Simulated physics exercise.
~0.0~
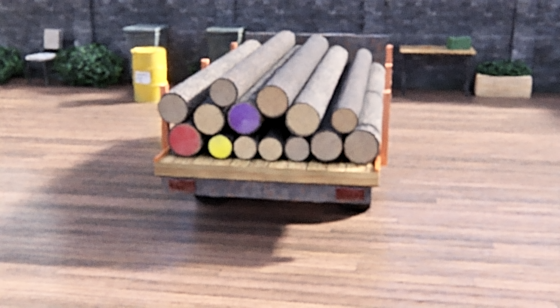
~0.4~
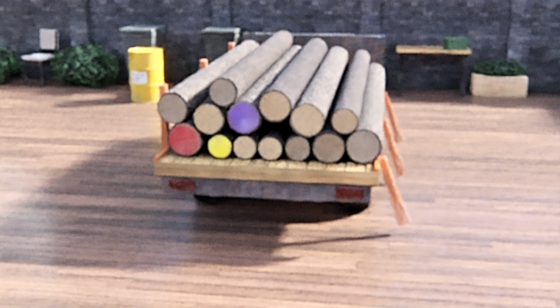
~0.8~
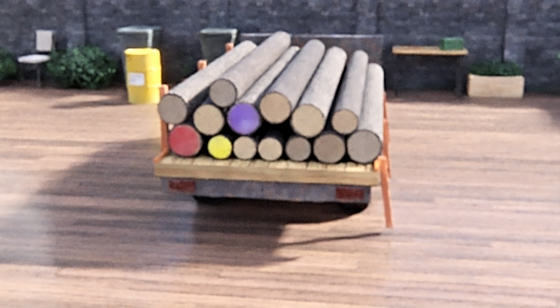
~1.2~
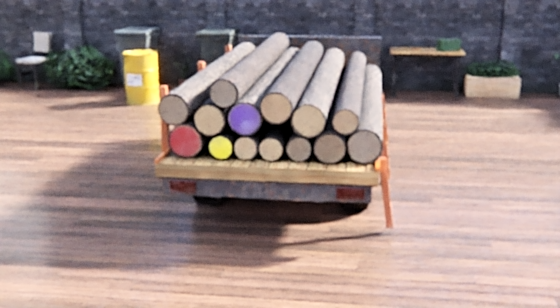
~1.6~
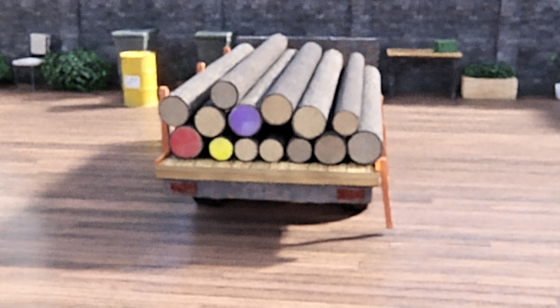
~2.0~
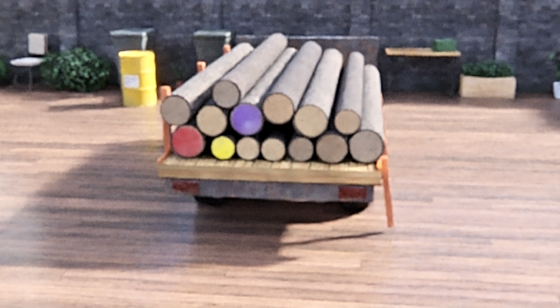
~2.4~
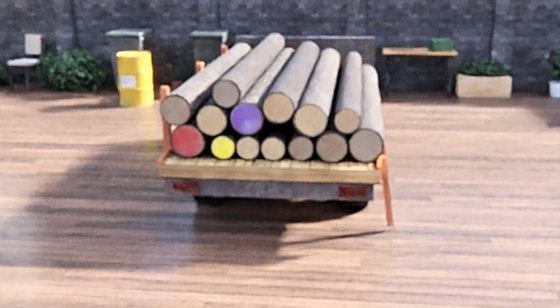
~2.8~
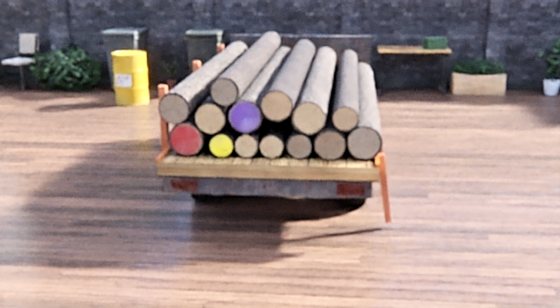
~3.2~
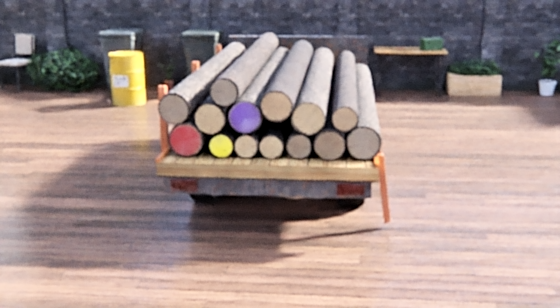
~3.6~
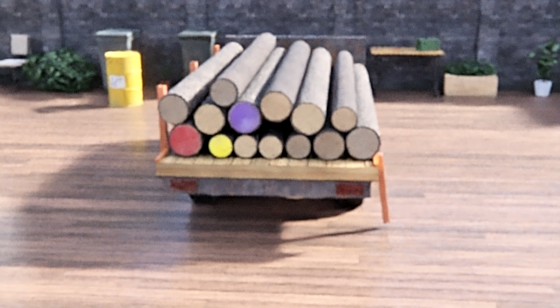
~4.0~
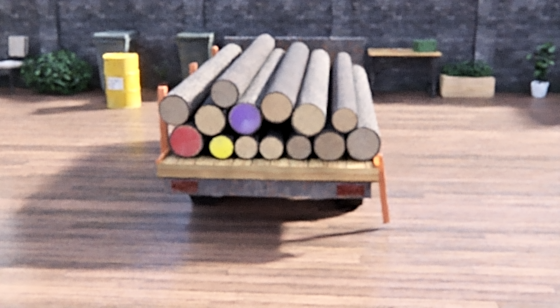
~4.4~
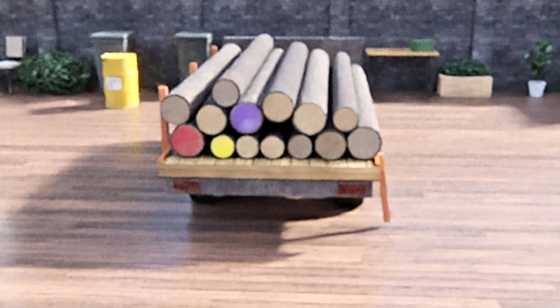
Paved yard with a low trailer of stacked timber poles, the right-hand posts swinging down while the whole load stays in place.
